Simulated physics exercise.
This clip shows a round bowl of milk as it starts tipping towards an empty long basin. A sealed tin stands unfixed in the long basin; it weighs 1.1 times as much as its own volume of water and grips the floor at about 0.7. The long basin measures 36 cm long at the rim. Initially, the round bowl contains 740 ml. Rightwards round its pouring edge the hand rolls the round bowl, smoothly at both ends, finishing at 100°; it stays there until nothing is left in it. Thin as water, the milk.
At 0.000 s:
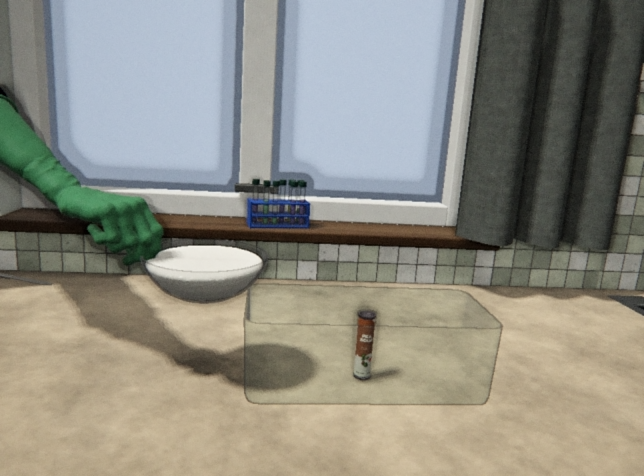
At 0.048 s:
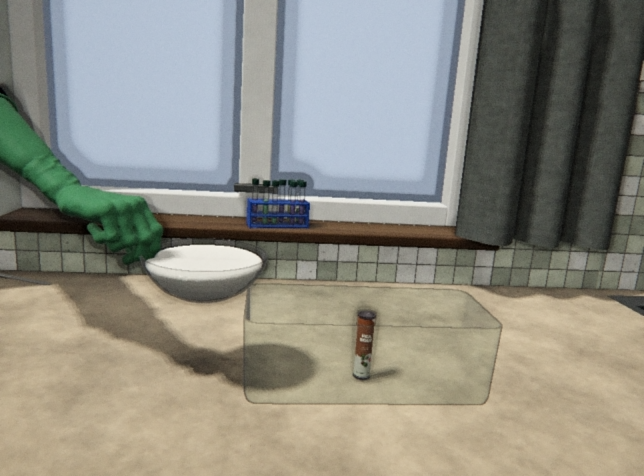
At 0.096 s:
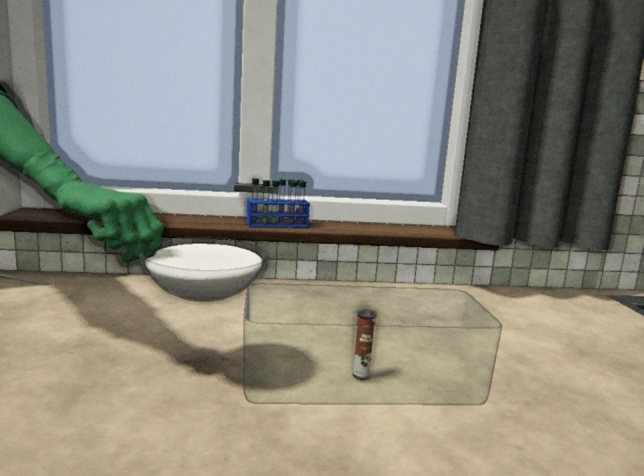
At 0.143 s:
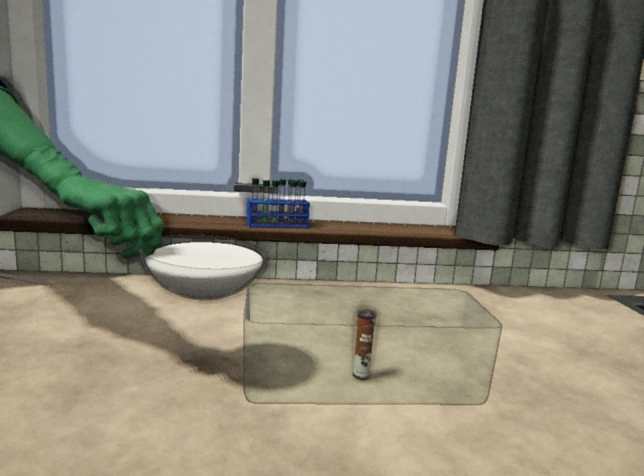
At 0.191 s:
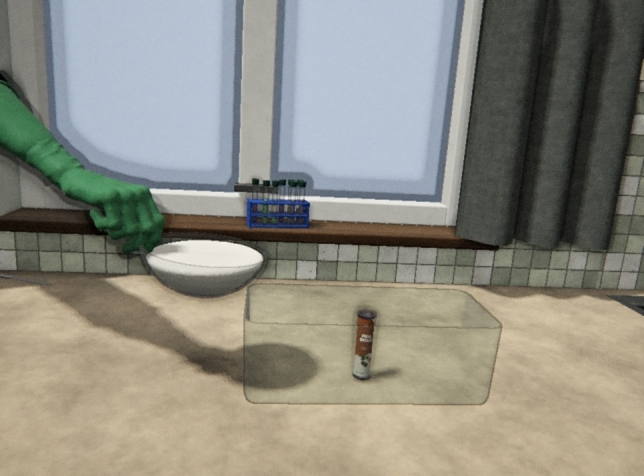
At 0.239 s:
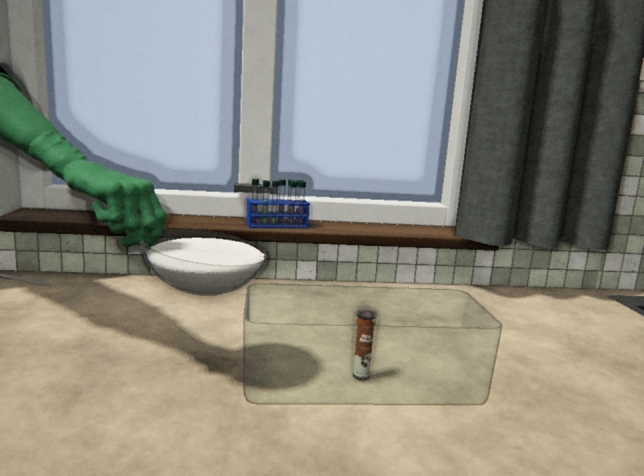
A green hand held a round white bowl of milk beside a long clear basin with a small tin showing inside it, keeping nearly still at first, then slowly tilting the bowl slightly rightwards.
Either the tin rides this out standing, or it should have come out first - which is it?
It rides it out.
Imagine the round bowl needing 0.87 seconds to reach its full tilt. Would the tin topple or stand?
Then the tin tumbles.
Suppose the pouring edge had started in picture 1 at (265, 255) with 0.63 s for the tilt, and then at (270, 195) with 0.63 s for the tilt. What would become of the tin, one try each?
First it tips over; then it tips over.
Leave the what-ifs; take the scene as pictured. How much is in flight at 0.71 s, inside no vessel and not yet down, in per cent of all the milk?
About 34 per cent.
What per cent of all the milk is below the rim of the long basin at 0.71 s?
28 %, give or take.
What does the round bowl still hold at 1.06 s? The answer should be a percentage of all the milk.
Near 0 percent, more or less.
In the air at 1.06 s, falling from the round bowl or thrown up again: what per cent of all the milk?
Near 4 percent.
After 0.71 s the tilt is 57° and 39 per cent is still to pour; the tin stands where it began.
After 1.06 s the tilt is 91° and 0 per cent is still to pour; the tin stands where it began.
After 1.42 s the tilt is 100° and 0 per cent is still to pour; the tin stands where it began.
After 1.81 s the tilt is 100° and 0 per cent is still to pour; the tin stands where it began.
In the end the tin stands where it began.
